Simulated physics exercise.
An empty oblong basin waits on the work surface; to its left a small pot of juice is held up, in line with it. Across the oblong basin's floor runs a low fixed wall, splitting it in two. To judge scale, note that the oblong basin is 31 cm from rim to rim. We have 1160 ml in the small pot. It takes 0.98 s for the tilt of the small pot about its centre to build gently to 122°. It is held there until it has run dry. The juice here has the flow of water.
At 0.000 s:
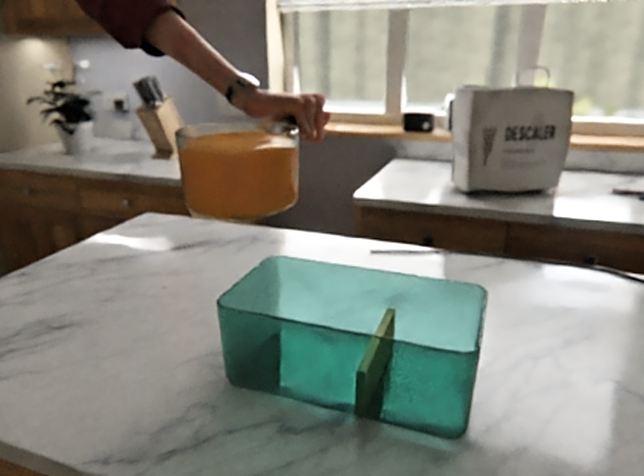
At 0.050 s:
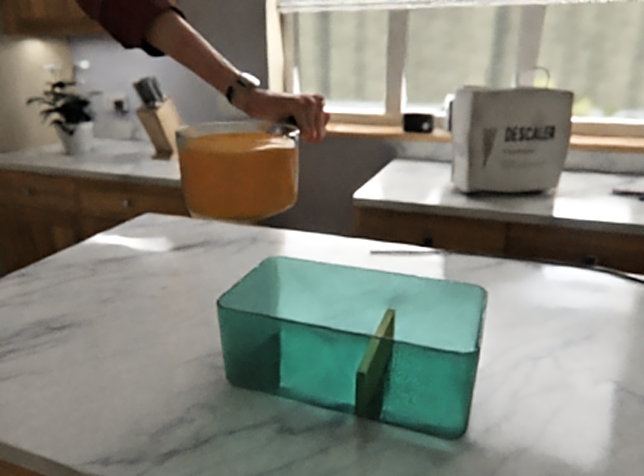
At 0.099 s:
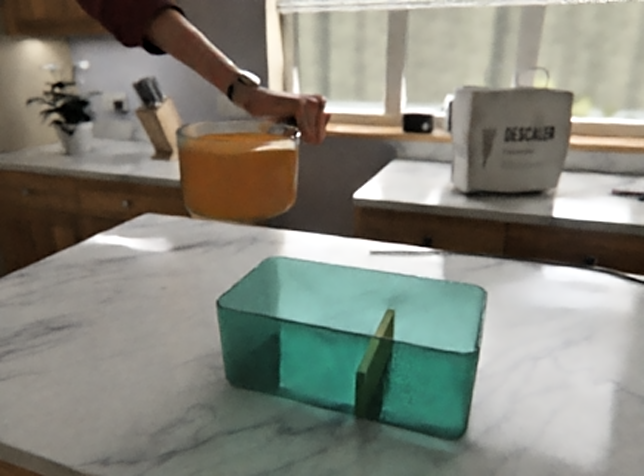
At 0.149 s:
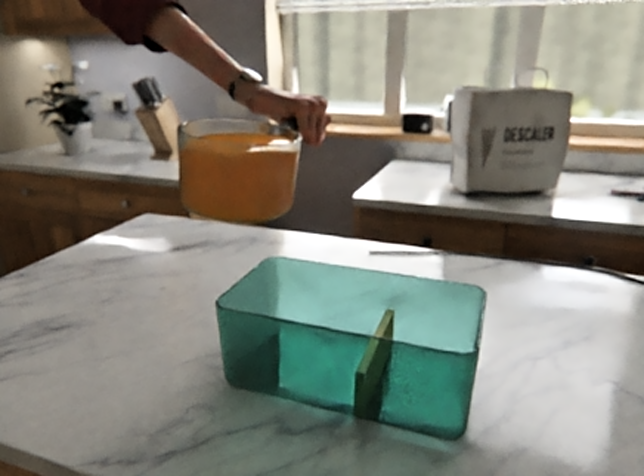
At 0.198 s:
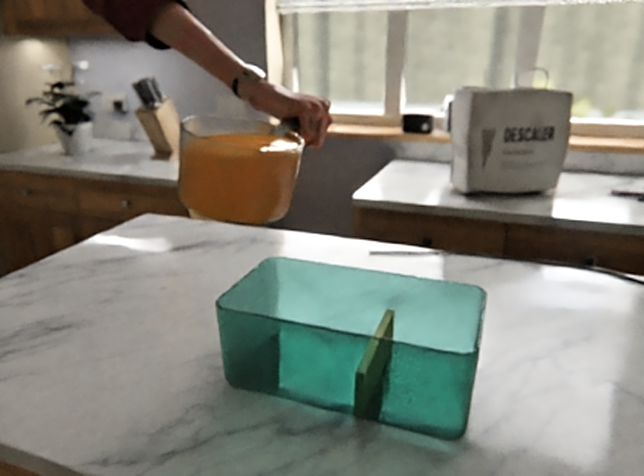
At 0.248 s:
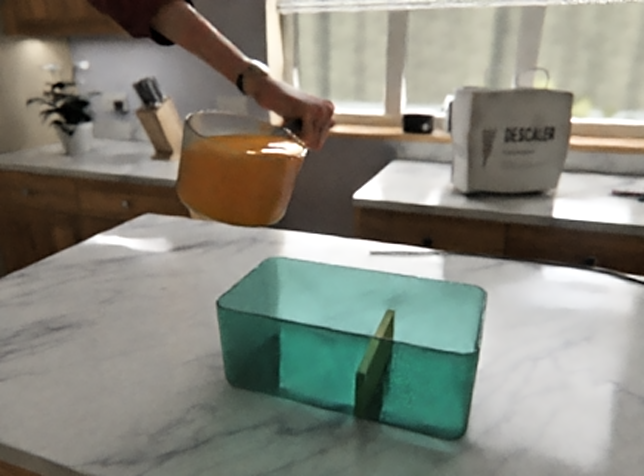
A hand holding a glass pot of orange juice above a marble counter, slowly tilting it toward a divided green basin.
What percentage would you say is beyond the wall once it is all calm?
I would put it at about 6 per cent.
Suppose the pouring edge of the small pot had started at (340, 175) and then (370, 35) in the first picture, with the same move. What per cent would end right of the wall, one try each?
I'd say 45 percent on the first go, 80 percent on the next.
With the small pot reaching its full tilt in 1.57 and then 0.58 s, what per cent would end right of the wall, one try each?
Result: 10 per cent, then 10 per cent.
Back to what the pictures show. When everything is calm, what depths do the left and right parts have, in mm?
Left part: About 38 mm; right part: About 4 mm.
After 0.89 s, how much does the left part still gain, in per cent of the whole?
About 10 percent.
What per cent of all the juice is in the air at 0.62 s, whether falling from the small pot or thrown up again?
Roughly 34 %.
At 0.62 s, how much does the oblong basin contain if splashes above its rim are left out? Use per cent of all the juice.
Near 18 in a hundred.
After 0.62 s the tilt is 85° and 47 per cent is still to pour, 17 is left of the wall and 1 right of it.
After 0.89 s the tilt is 119° and 5 per cent is still to pour, 82 is left of the wall and 3 right of it.
After 1.17 s the tilt is 122° and 0 per cent is still to pour, 92 is left of the wall and 5 right of it.
After 1.48 s the tilt is 122° and 0 per cent is still to pour, 92 is left of the wall and 6 right of it.
In the end 91 per cent lies left of the wall, 6 right of it and 3 outside.
